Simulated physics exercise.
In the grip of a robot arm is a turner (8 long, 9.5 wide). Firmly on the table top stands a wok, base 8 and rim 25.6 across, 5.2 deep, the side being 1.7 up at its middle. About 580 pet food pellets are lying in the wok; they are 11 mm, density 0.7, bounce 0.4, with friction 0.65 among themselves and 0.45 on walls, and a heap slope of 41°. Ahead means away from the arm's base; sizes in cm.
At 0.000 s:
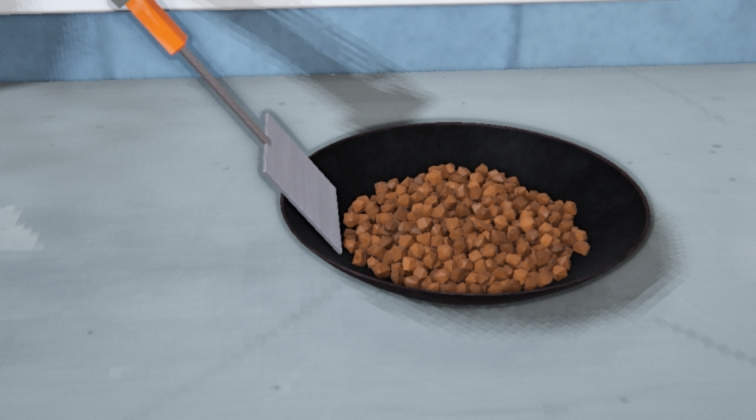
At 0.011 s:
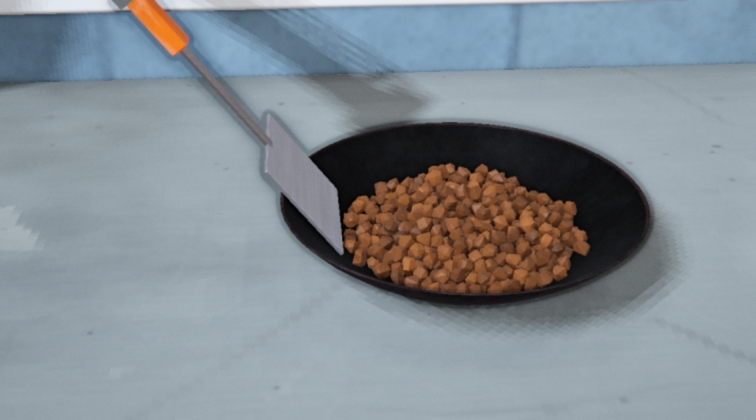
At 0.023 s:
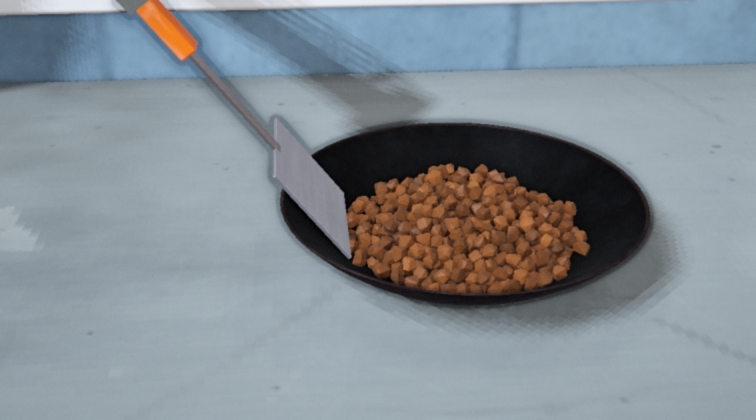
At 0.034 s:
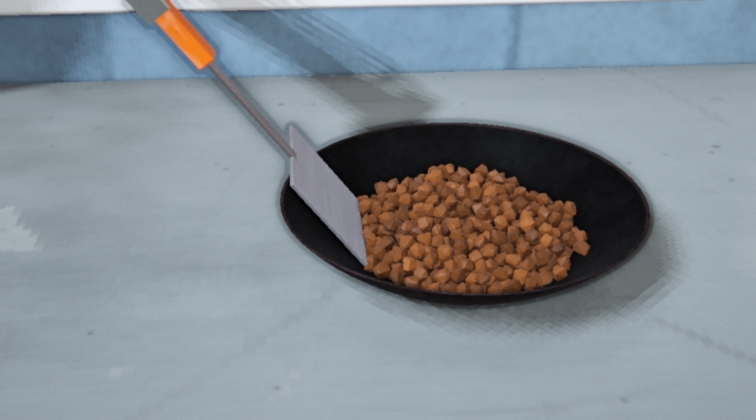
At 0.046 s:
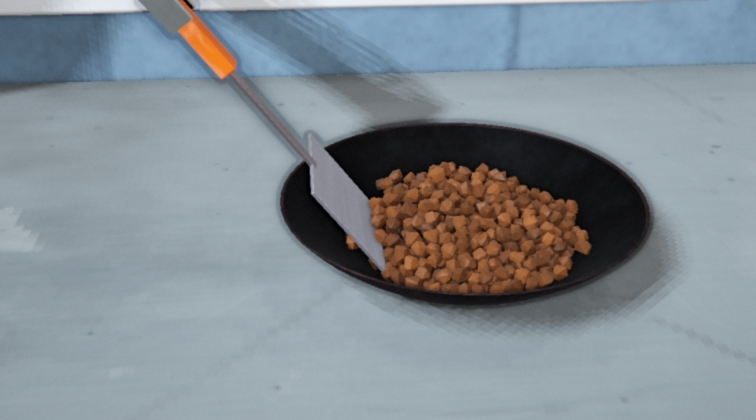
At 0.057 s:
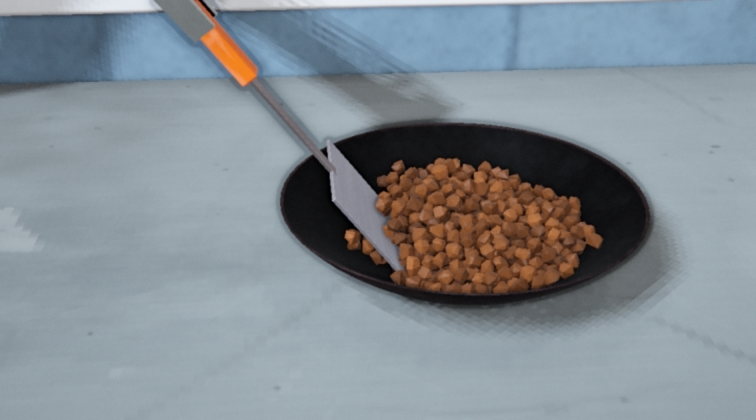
A metal turner with an orange handle slides rightward into brown pellets in a black wok.
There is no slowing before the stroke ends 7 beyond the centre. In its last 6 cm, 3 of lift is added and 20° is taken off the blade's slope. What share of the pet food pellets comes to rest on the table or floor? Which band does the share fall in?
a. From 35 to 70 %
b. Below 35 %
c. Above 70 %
Answer: A.
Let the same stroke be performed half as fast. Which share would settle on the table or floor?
35 per cent, roughly.
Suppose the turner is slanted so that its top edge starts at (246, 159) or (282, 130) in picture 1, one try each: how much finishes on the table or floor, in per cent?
Some 50 per cent, then some 55 per cent.
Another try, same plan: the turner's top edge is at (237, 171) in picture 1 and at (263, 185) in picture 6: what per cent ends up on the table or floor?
Around 15 per cent finishes on the table or floor.
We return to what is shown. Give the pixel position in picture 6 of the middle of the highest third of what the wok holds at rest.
Somewhere around (563, 211) in the last picture.
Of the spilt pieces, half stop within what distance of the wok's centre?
Roughly 30 centimetres.
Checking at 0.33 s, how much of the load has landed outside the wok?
I'd say close to 25 in a hundred.
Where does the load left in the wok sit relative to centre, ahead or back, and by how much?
It rests close to 3.5 centimetres ahead of centre.
After 0.09 s, sloping 53°, highest piece 8 above the table; 576 in the wok.
After 0.12 s, sloping 47°, highest piece 9 above the table; 574 in the wok, 2 on the blade or in flight.
After 0.33 s, sloping 33°, highest piece 13 above the table; 259 in the wok, 143 on the table or floor, 174 on the blade or in flight.
After 1.38 s, sloping 33°, highest piece 6 above the table; 317 on the table or floor, 259 in the wok.
In the end, 317 on the table or floor, 259 in the wok. That is 55 % on the table or floor.
